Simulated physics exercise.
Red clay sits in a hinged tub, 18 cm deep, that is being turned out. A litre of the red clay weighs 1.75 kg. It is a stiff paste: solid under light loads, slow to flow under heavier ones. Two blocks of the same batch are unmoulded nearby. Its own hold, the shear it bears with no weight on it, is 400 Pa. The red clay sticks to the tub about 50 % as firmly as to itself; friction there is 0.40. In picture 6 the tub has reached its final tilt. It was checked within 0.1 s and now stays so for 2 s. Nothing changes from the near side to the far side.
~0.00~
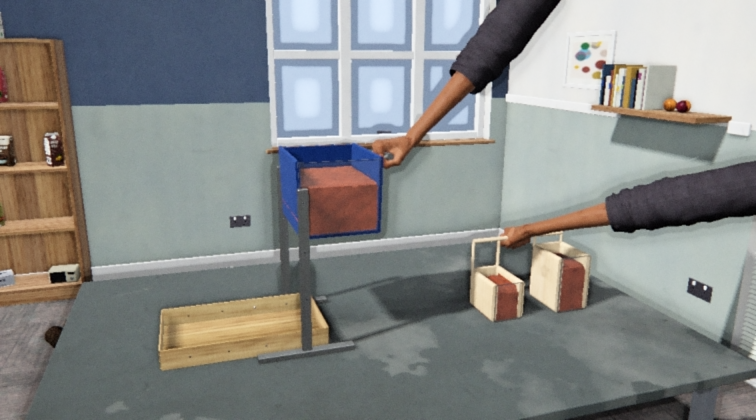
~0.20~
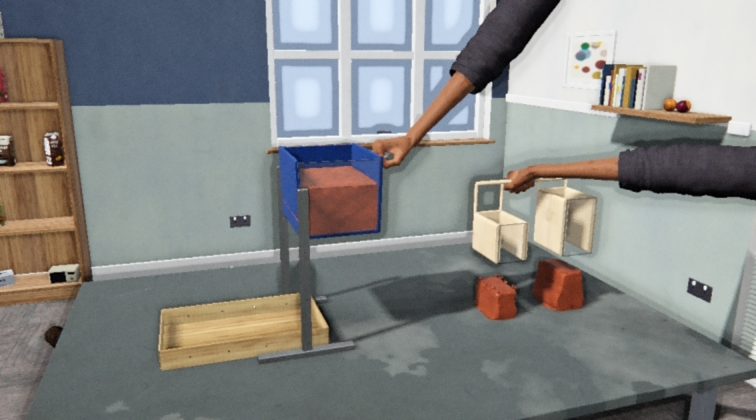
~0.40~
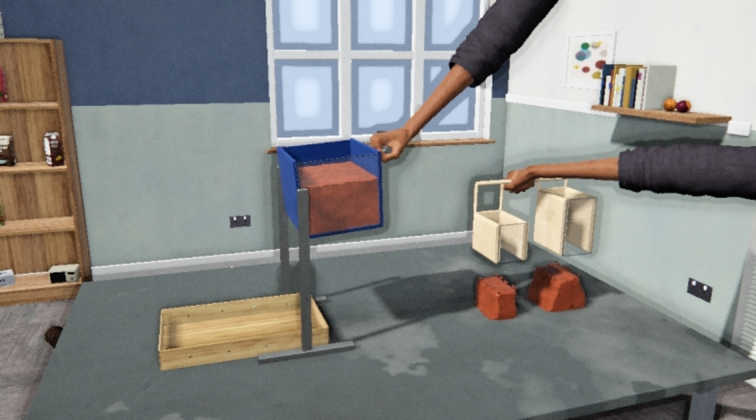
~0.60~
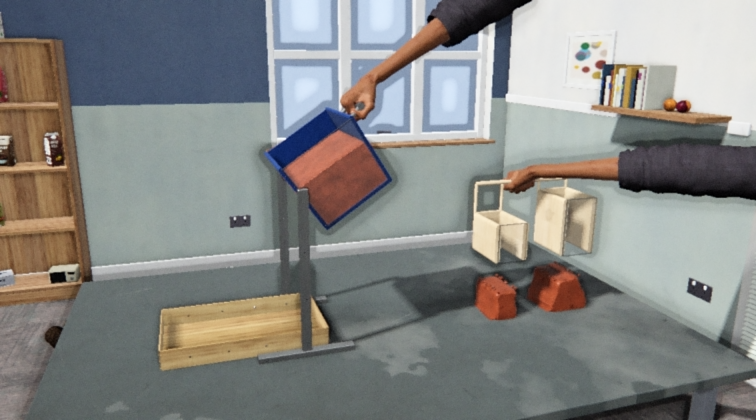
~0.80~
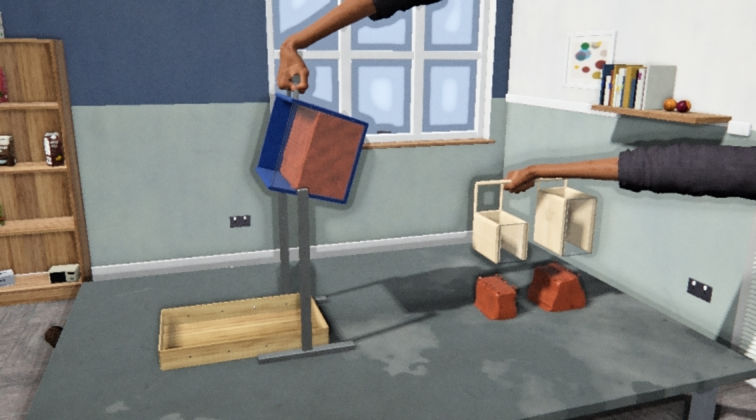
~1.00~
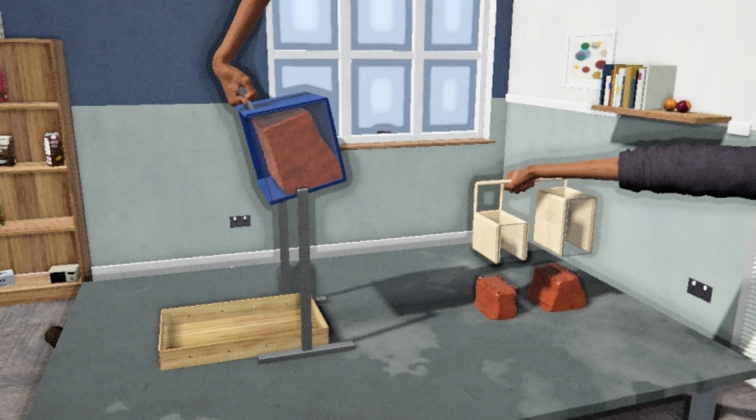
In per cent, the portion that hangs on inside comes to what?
Close to 36 per cent.
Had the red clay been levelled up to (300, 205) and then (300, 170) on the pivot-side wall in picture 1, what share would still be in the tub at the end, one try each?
In that order: 55 %, 30 %.
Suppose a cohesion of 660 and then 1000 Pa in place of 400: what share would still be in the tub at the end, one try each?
In turn about 40 %, 20 %.
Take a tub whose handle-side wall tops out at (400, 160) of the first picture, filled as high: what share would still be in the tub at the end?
It would be near 35 %.
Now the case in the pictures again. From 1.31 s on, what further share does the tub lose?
Some 5 per cent.
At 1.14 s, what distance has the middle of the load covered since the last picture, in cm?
About 8 cm.
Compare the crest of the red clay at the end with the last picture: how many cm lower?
Some 11 cm.
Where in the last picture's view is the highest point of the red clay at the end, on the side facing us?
Near (308, 162).
By 1.14 s, the tub is at 103 degrees and holds 70 %.
By 1.31 s, the tub is at 103 degrees and holds 41 %.
By 1.48 s, the tub is at 103 degrees and holds 36 %.
By 1.65 s, the tub is at 103 degrees and holds 36 %.
By 3.00 s, at the end, the tub is at 103 degrees and holds 36 %.
